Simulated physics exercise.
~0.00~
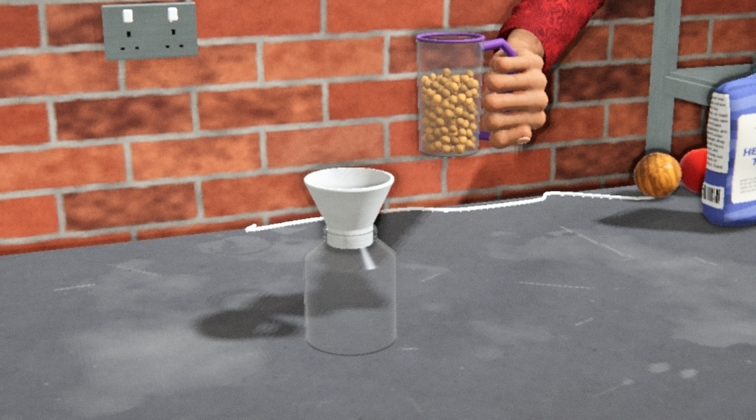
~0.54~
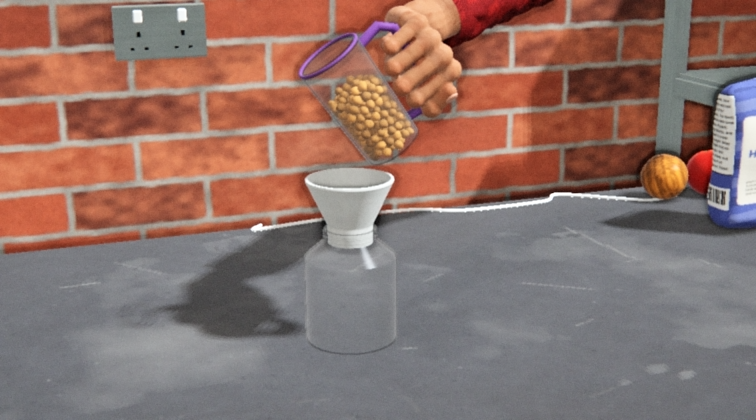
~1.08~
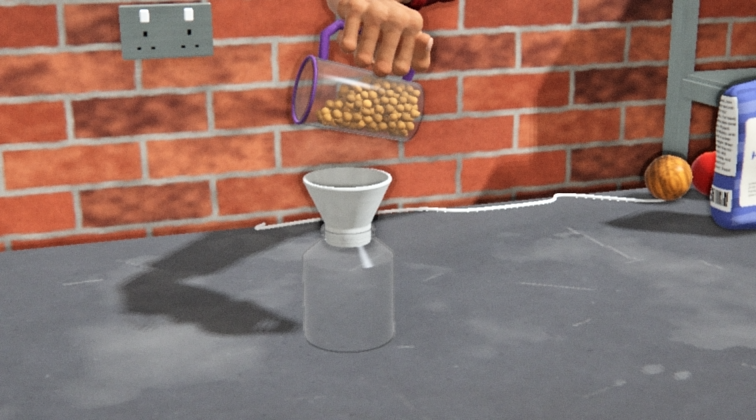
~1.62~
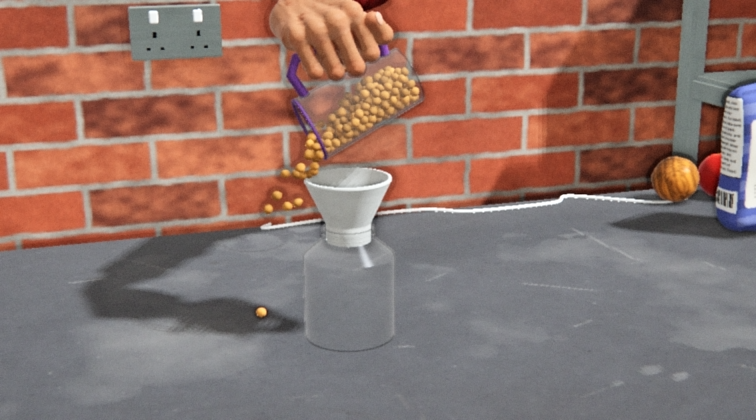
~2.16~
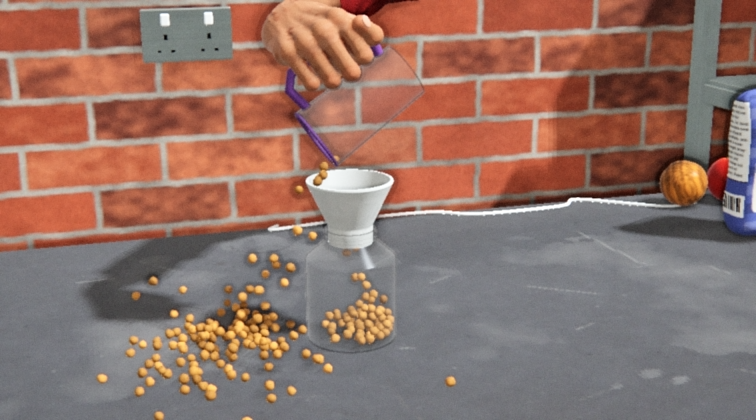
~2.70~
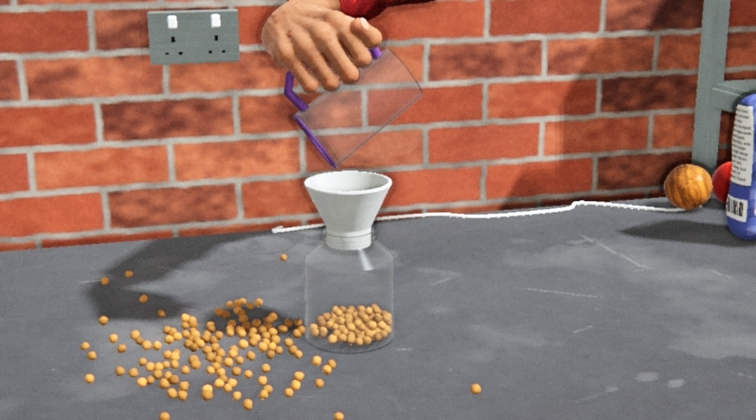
A clear cup with a purple rim and handle, full of round tan chickpeas, is held by a red-sleeved hand above a dark grey worktop, seen from slightly above as the view drifts gently sideways. Below it a white funnel sits in a see-through jar, before a red brick wall with a socket, a blue bottle at right. The hand moves left and tips the cup onto its side, then further. Chickpeas pour over the rim, many missing the funnel's left edge. The cup ends empty, the jar partly filled, and most chickpeas lie scattered on the worktop.
